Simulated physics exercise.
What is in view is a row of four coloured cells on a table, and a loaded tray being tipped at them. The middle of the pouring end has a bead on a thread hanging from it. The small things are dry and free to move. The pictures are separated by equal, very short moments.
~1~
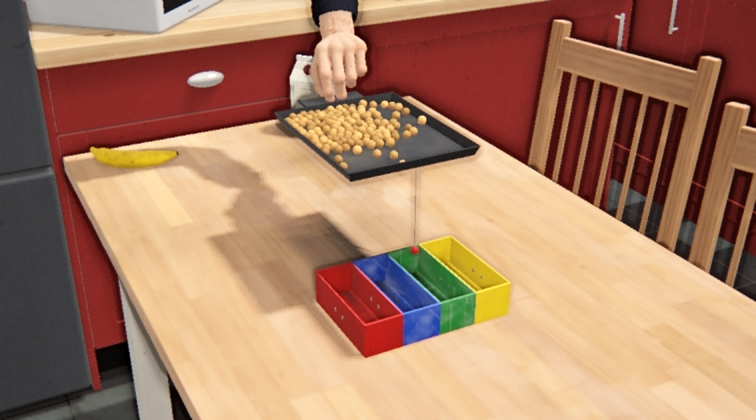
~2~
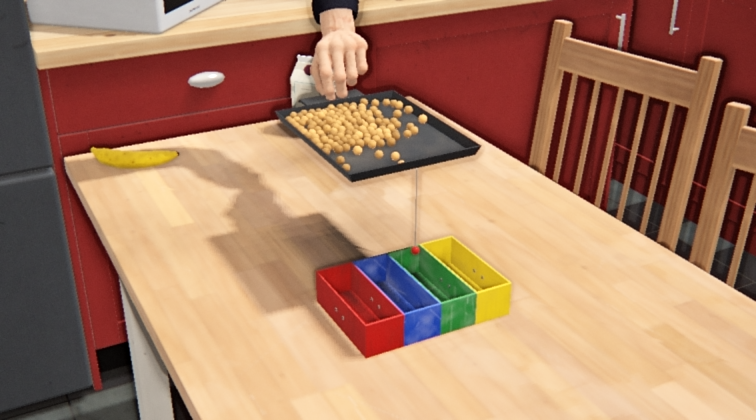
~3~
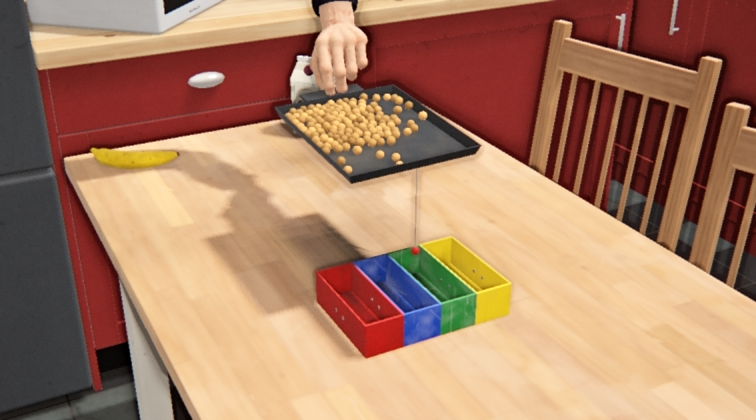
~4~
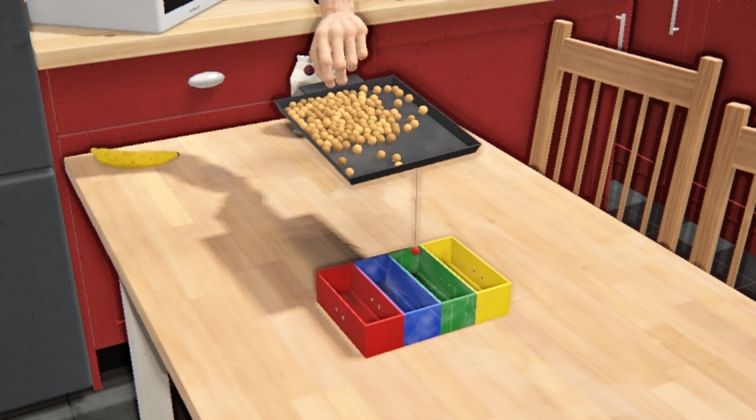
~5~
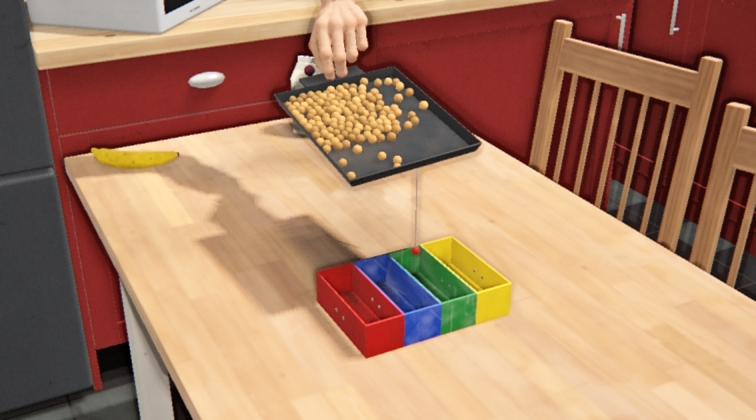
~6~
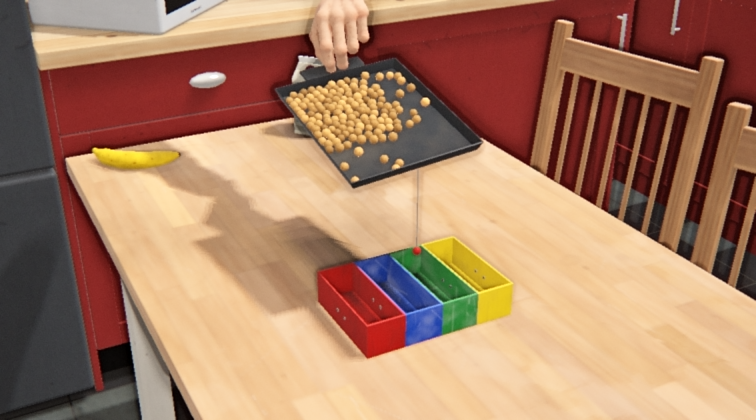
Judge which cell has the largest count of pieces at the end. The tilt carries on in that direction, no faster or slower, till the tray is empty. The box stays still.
Largest count: Red.
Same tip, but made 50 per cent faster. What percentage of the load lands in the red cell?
Close to 50 in a hundred.
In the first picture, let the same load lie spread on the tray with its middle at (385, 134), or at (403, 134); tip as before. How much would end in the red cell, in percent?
Estimate: 50 % first, 50 % second.
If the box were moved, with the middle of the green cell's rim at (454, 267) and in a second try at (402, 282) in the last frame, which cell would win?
You'd see the cell in red win the first time and blue win the second.
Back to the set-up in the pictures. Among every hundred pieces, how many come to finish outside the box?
It comes to some 20 in a hundred.
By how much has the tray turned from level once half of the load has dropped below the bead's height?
About 60 degrees.
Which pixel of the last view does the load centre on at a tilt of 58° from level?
Roughly at (371, 217).
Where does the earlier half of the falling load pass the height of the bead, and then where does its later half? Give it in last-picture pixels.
Starting near (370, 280), moving on to near (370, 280).
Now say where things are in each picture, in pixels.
Corners of the pouring end at (351, 171) and (475, 145), level; middle of the load at (348, 127), round wooden beads; bead on its thread at (415, 250); red cell at (384, 333); blue cell at (422, 321); green cell at (458, 311); yellow cell at (492, 300), in the first frame.
Corners of the pouring end at (352, 172) and (476, 145), level; middle of the load at (348, 126), in the second frame.
Corners of the pouring end at (352, 173) and (476, 144), tipped barely, lowest at the left corner; middle of the load at (348, 124), in the third frame.
Corners of the pouring end at (352, 175) and (476, 143), tipped a little, lowest at the left corner; middle of the load at (348, 119), a small part on the move, in the fourth frame.
Corners of the pouring end at (352, 177) and (476, 142), tipped a little, lowest at the left corner; middle of the load at (349, 115), a small part on the move, in the fifth frame.
Corners of the pouring end at (353, 179) and (478, 141), tipped a little, lowest at the left corner; middle of the load at (349, 112), most on the move; red cell at (386, 333); blue cell at (424, 322); green cell at (460, 311); yellow cell at (495, 301), in the sixth frame.
Soon after the last picture, tray tipped steeply; about a third on the tray; about a quarter in the red cell; a small part in the blue cell; a stray few in the green cell; about a quarter falling or outside the box.
A little later, tray tipped right over; about half in the red cell; about a quarter in the blue cell; a small part in the green cell; about a quarter falling or outside the box.
Later still, tray tipped past a quarter turn; about half in the red cell; about a quarter in the blue cell; a small part in the green cell; about a quarter falling or outside the box.
At rest, tray tipped past a quarter turn; about half in the red cell; about a quarter in the blue cell; a small part in the green cell; none in the yellow cell; about a quarter outside the box.
